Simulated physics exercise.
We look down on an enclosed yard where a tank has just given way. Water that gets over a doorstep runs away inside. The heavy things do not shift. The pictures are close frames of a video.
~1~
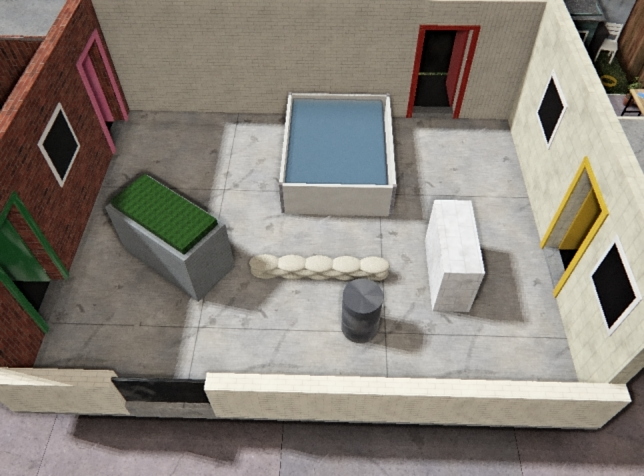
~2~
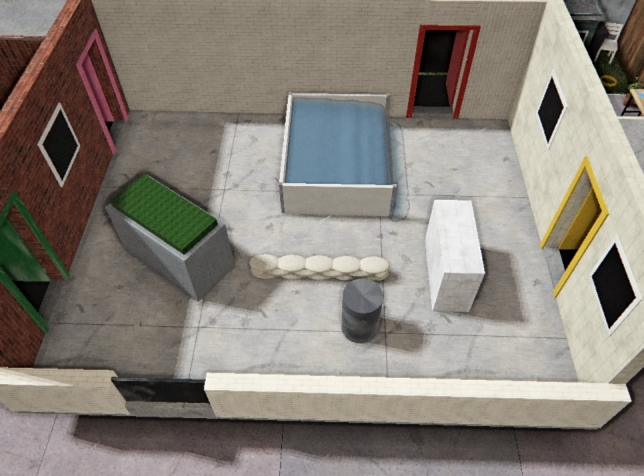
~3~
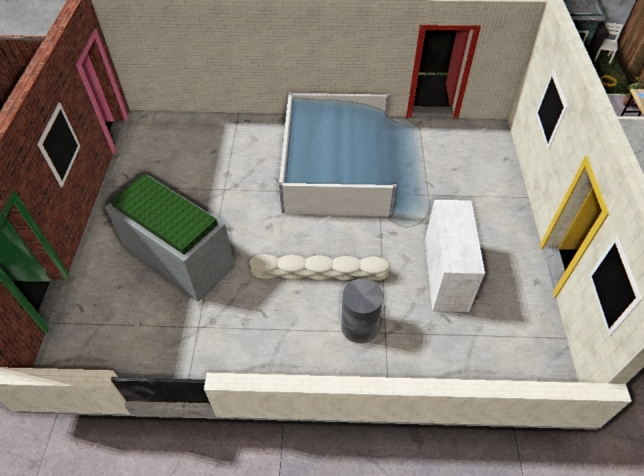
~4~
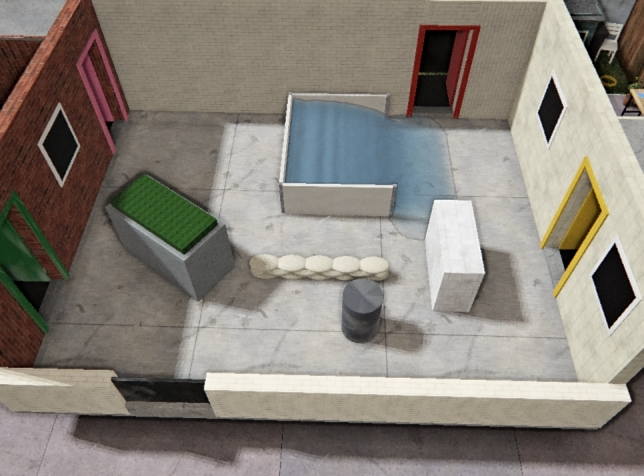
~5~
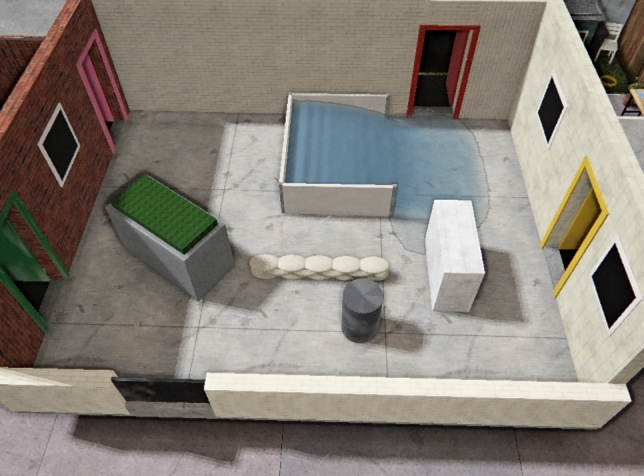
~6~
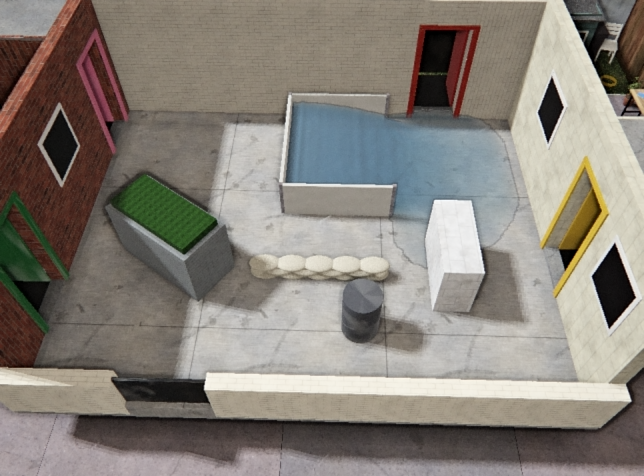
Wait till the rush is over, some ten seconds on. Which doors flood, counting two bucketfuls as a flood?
One by one: The green door takes more than that; the red door takes more than that; the pink door stays under that; the yellow door takes more than that.
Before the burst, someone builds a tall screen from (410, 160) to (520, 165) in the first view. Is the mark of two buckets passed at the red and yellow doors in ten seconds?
One by one: The red one lets more in, the yellow one goes over.
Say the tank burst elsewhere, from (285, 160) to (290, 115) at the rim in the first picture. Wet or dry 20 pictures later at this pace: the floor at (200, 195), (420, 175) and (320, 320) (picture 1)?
As listed: Wet, no water, no water.
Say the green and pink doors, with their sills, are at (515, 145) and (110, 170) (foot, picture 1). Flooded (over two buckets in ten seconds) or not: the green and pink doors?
Then: The green door takes more, the pink door keeps below it.
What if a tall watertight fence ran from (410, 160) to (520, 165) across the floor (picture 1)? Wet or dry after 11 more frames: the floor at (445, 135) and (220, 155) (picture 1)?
In turn: Wet, clear.
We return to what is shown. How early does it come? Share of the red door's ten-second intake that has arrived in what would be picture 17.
Roughly 15 per cent.
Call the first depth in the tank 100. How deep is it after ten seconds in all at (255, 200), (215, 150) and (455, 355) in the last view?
In turn 4, 2 and 16 in a hundred.
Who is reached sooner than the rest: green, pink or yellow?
It is the one in yellow.
A moment on, water covers 25 % of the floor; the green door not reached, the red door under two buckets in, the pink door not reached, the yellow door wet at the sill, nothing in.
Next, water covers 25 % of the floor; the green door not reached, the red door over two buckets in, the pink door not reached, the yellow door over two buckets in.
Then, water covers 35 % of the floor; the green door not reached, the red door far over two buckets in, the pink door not reached, the yellow door over two buckets in.
Later, water covers 70 % of the floor; the green door not reached, the red door far over two buckets in, the pink door not reached, the yellow door far over two buckets in.
In the end, water covers 90 % of the floor; the green door over two buckets in, the red door far over two buckets in, the pink door wet at the sill, nothing in, the yellow door far over two buckets in.
